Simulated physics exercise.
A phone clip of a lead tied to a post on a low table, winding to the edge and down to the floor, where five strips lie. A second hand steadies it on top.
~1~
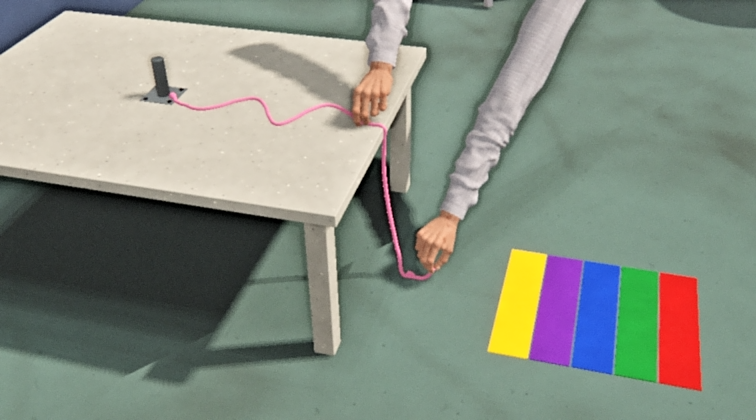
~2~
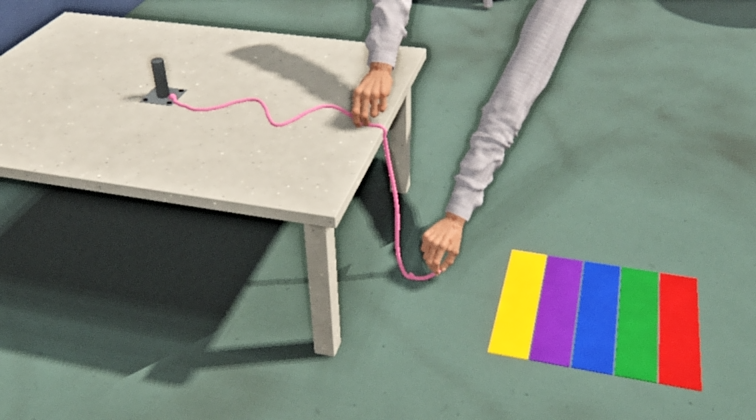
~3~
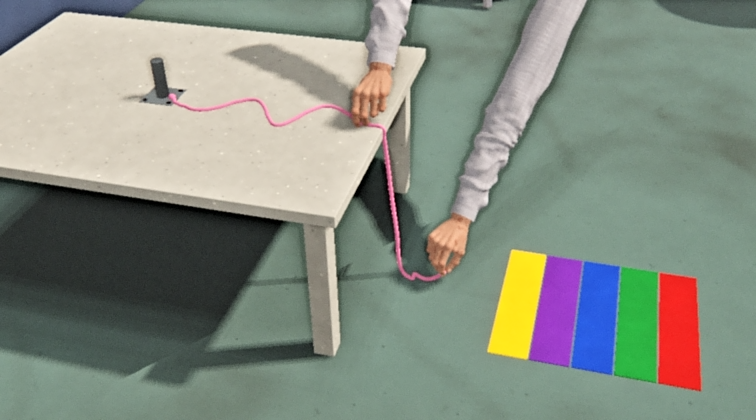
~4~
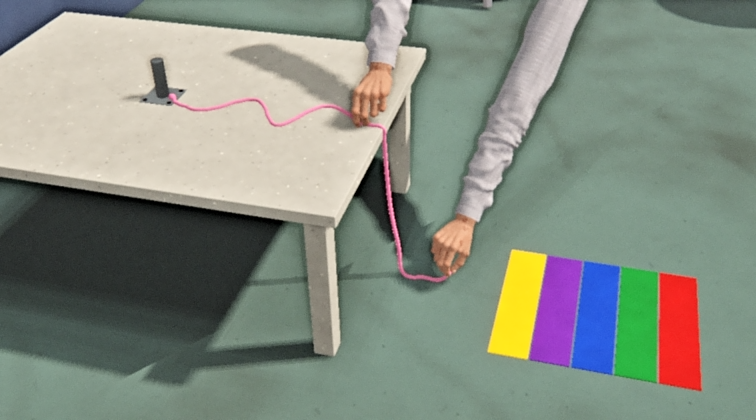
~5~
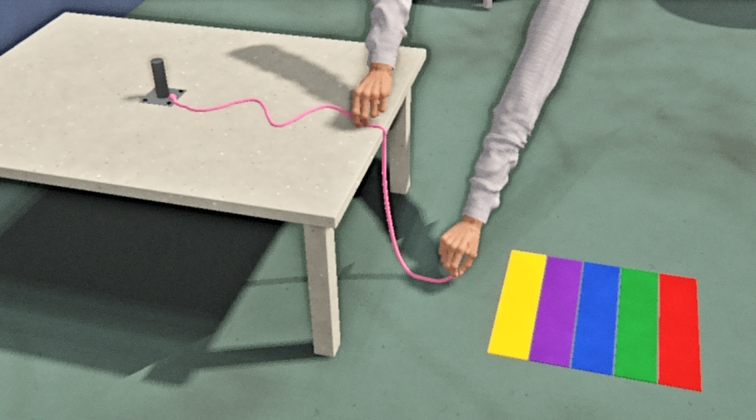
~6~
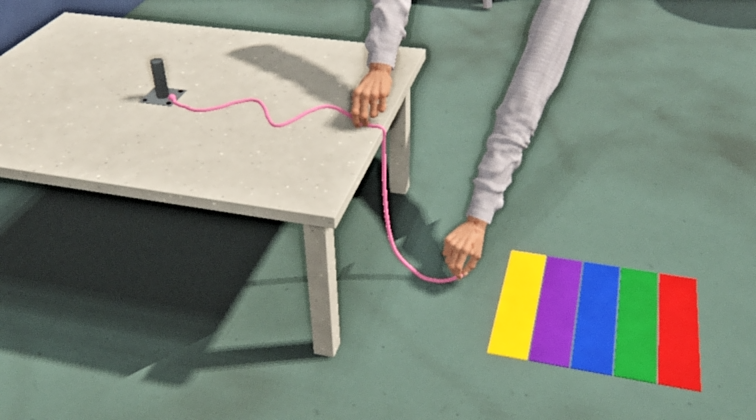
A hand held a pink cord at the edge of a pale table while another hand, low near the floor, drew its loose end slightly rightward, toward the yellow side of five coloured strips.
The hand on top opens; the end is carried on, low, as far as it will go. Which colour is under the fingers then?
The end stops over the green strip.
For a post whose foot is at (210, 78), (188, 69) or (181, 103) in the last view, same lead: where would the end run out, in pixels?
Near (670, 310), (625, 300) and (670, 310).
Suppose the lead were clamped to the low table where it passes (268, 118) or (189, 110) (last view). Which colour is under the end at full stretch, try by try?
It would be blue; green.
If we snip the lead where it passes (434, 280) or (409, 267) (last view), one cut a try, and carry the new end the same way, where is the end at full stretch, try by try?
Try by try, around (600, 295) and (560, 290).
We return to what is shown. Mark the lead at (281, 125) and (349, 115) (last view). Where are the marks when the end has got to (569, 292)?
Near (327, 120) and (393, 157).
Soon after, end near (569, 292); over purple.
Then, end near (615, 300); over blue.
At full stretch, end near (642, 304); over green. It gets as far as the green strip.
